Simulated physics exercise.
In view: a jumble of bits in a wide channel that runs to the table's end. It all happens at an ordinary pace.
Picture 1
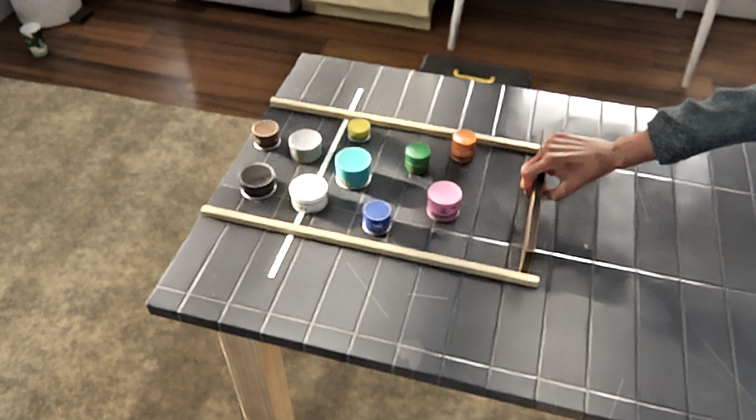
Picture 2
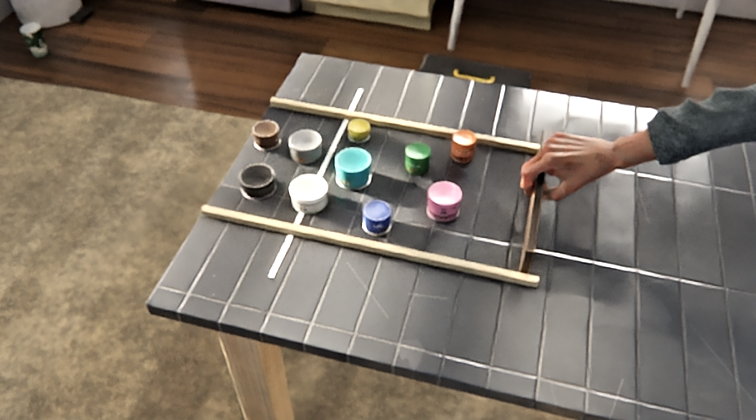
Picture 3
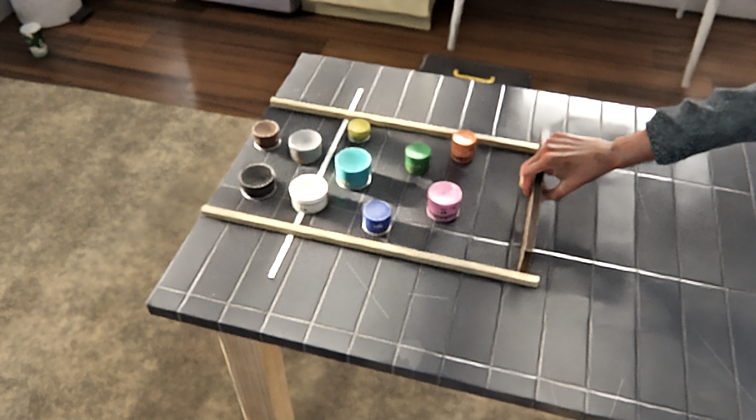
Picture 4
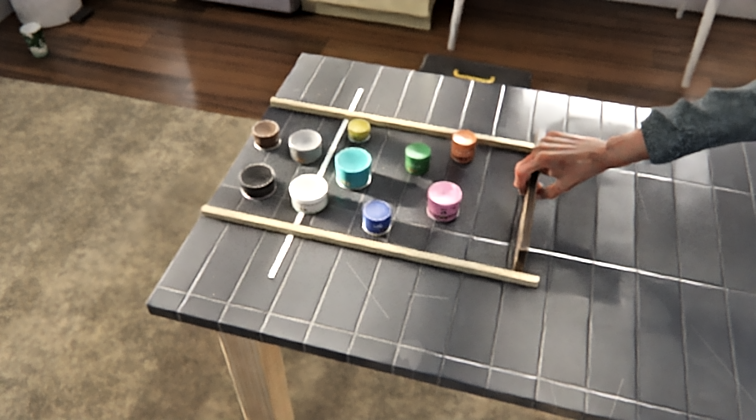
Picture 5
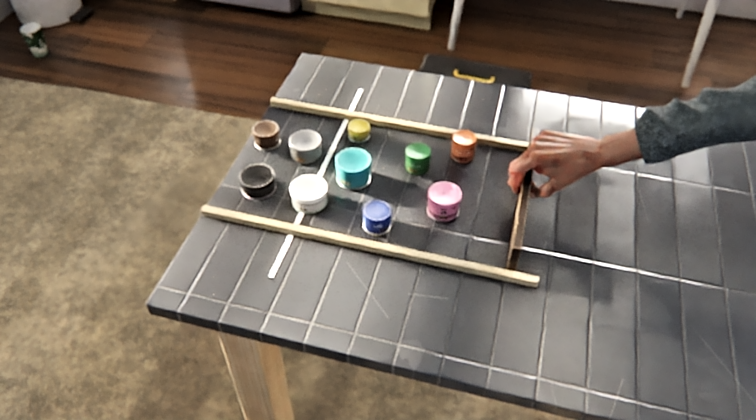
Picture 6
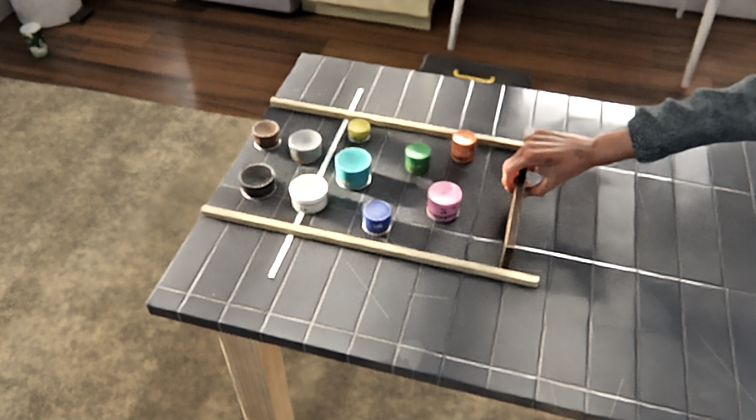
A hand slides an upright board slightly left toward colourful tubs on a dark table.
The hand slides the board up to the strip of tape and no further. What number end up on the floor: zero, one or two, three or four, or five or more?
In the end the number that fall off is zero.
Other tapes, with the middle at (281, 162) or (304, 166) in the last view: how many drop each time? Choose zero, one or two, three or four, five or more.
Taking them in turn, just one or two; either one or two.
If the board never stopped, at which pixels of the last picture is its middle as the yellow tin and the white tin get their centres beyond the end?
At (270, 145) for the yellow tin; at (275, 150) for the white tin.
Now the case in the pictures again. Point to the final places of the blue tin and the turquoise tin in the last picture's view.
About (289, 202), and the other about (308, 153).
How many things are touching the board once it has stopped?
In contact: 5.
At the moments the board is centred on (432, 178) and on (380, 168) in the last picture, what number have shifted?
First 2, then 5.
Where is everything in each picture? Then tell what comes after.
Brown tin (266, 135); black tin (258, 181); grey tub (306, 146); board (536, 198); tape (322, 170), in the first frame.
Black tin (258, 181); turquoise tin (353, 169), in the second frame.
Grey tub (306, 147); white tin (309, 194), in the third frame.
Brown tin (266, 135); orange tub (463, 146), in the fourth frame.
Black tin (258, 181); blue tin (377, 218), in the fifth frame.
Brown tin (266, 135); black tin (258, 181); grey tub (306, 147); board (518, 195); tape (322, 170), in the sixth frame.
Soon after, none off yet; brown tin at rest near (266, 135); black tin at rest near (258, 181); grey tub at rest near (306, 147).
At rest, the number that fall off is zero.
